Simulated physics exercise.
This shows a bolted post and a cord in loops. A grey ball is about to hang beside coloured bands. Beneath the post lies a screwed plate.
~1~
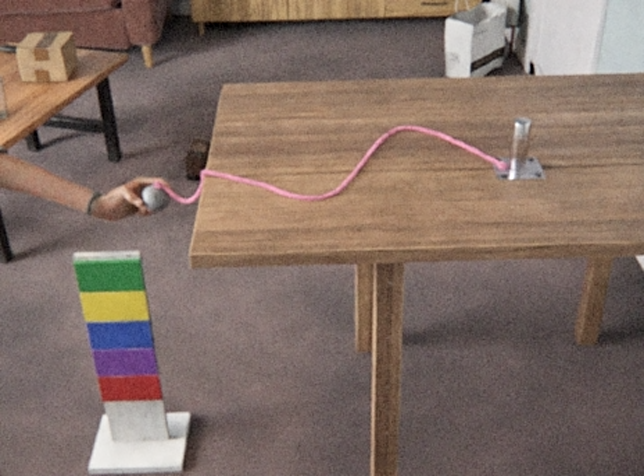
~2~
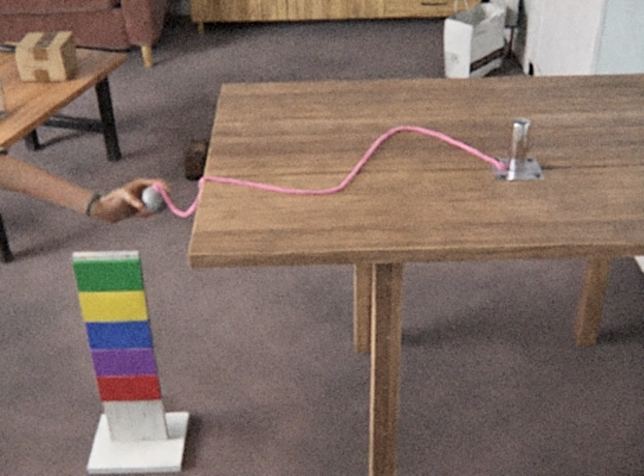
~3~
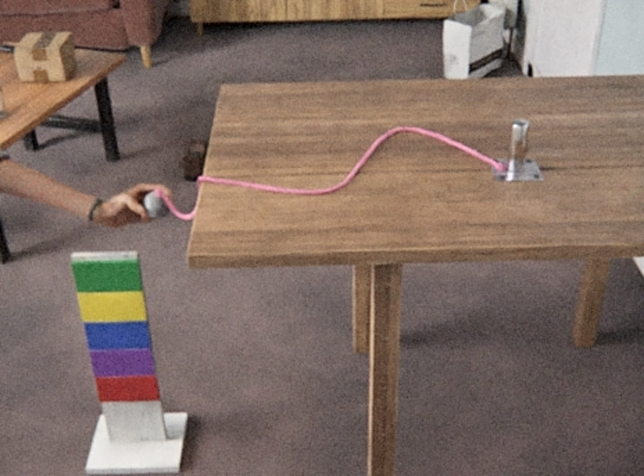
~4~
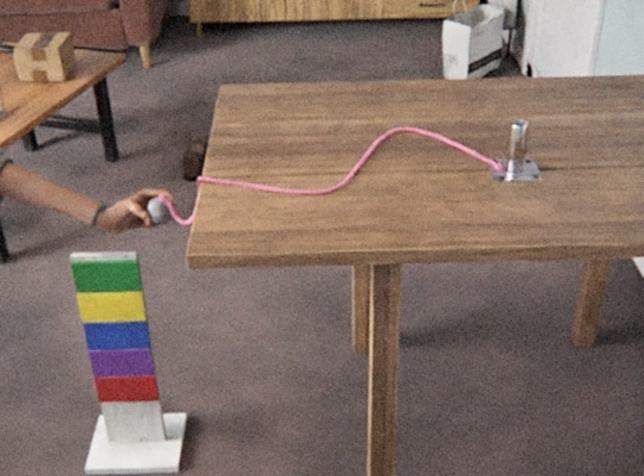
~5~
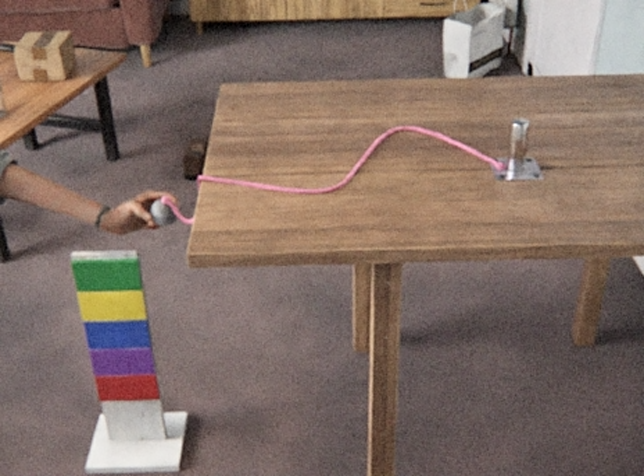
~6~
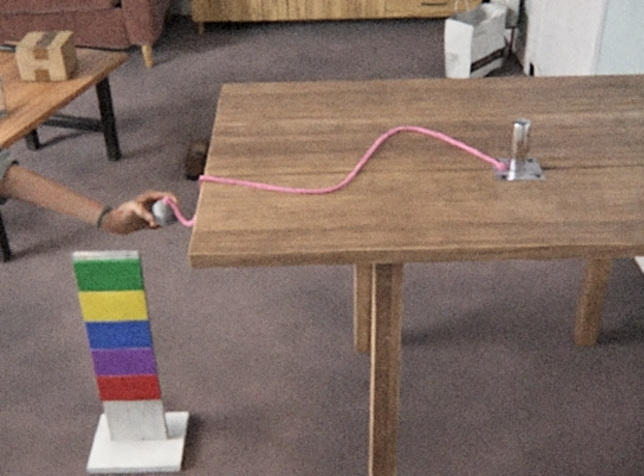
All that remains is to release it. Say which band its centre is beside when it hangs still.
Its centre is beside the purple band.
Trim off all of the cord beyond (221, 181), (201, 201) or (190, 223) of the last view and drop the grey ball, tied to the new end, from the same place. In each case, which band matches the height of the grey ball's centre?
Each try in turn: Green; yellow; blue.
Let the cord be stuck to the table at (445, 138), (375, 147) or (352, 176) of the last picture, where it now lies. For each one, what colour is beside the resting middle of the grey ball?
For the first place it's blue, for the second yellow, and for the third green.
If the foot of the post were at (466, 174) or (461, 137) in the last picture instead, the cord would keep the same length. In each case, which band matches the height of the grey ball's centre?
Red; red.
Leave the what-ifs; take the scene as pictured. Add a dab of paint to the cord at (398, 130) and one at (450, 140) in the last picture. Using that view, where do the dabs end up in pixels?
Final positions are (358, 163) and (422, 165), in that order.
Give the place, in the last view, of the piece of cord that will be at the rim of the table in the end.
Approximately at (324, 191) in the final frame.
Soon after, ball near (187, 337); level with blue.
After that, ball near (249, 333); level with purple.
And then, ball near (215, 347); level with purple.
In the end, ball near (227, 345); level with purple. Its centre hangs level with the purple band.
